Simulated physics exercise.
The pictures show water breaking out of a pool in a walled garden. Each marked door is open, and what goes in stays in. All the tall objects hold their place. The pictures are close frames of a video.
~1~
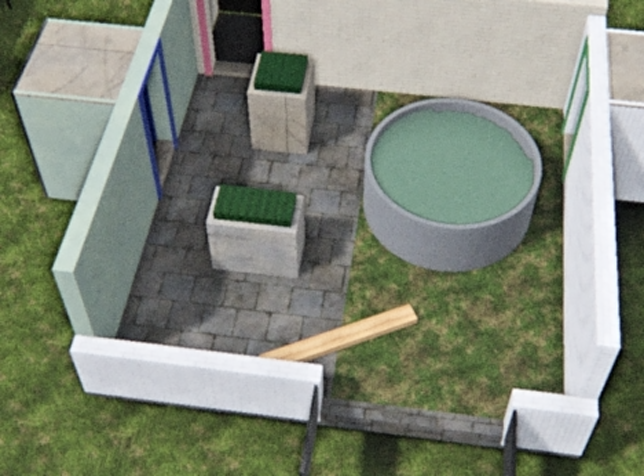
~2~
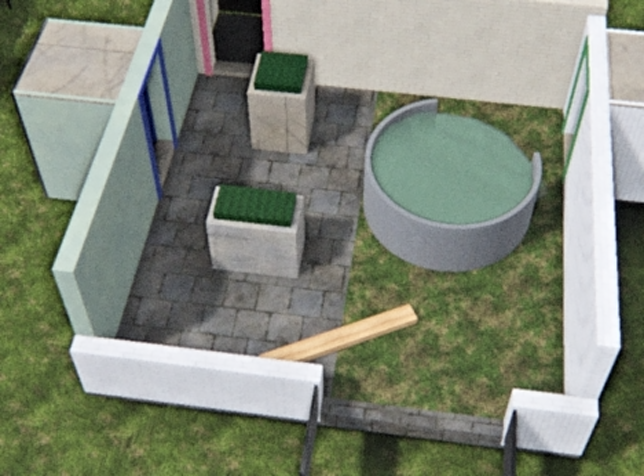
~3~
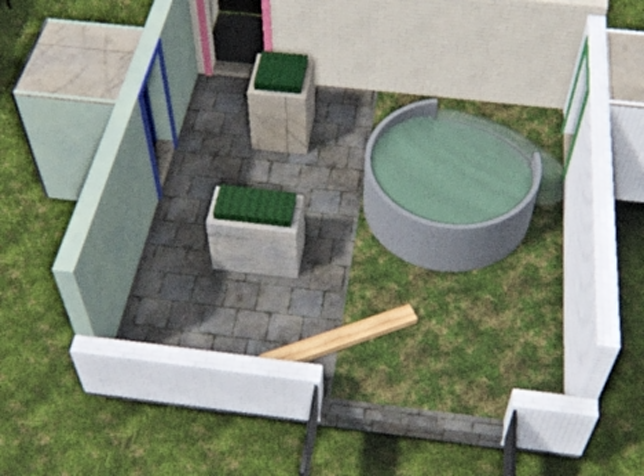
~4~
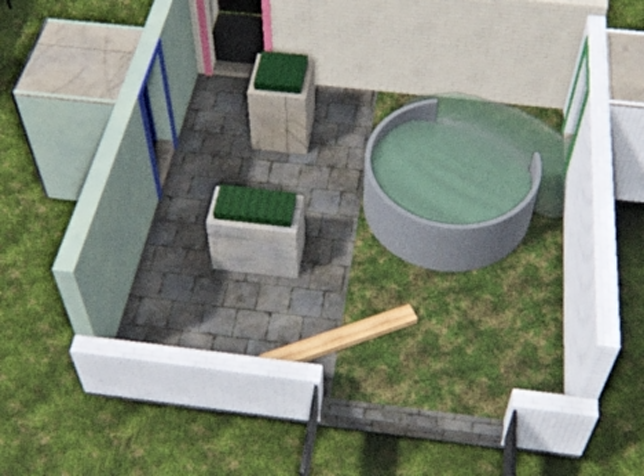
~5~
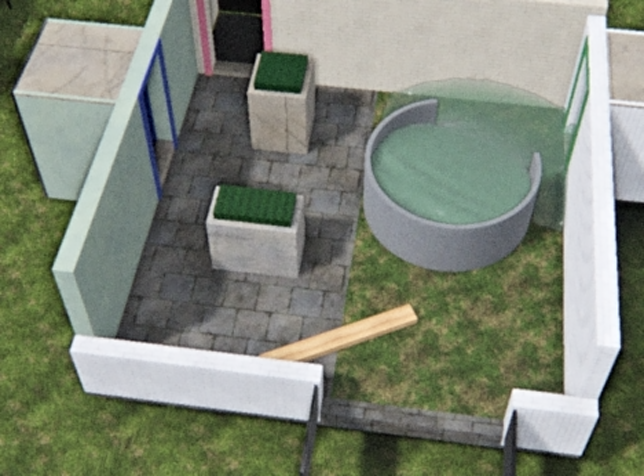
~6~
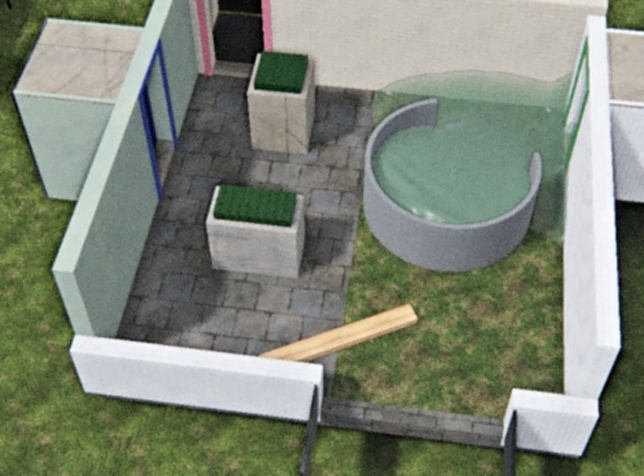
At first, a round gray pool of green water sits whole in a walled garden beside two planters and a wooden beam. Then a gap opens in its far side, and water pours out, spreading over the grass toward the right wall and the back wall while everything else stays still.
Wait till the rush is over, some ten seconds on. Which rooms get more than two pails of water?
The blue door admits no more than that; the pink door lets in a lot; the green door lets in a lot.
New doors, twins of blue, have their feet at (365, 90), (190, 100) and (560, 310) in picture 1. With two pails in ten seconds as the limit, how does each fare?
As listed: Stays under, floods, is under.
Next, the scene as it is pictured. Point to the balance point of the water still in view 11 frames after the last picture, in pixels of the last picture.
Around (457, 163).
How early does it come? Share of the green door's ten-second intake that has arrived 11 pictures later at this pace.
About 50 per cent.
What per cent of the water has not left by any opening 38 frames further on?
Some 68 per cent.
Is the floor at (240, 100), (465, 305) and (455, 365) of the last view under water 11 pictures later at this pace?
In that order: Wet, clear, dry.
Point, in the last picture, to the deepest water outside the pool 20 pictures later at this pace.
Around (210, 74).
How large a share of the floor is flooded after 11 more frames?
Roughly 35 per cent.
A moment on, water covers 25 % of the floor; the blue door not reached, the pink door not reached, the green door far over two buckets in.
Next, water covers 35 % of the floor; the blue door not reached, the pink door wet at the sill, nothing in, the green door far over two buckets in.
Then, water covers 55 % of the floor; the blue door wet at the sill, nothing in, the pink door under two buckets in, the green door far over two buckets in.
Later, water covers 90 % of the floor; the blue door wet at the sill, nothing in, the pink door over two buckets in, the green door far over two buckets in.
In the end, water covers 95 % of the floor; the blue door wet at the sill, nothing in, the pink door over two buckets in, the green door far over two buckets in.
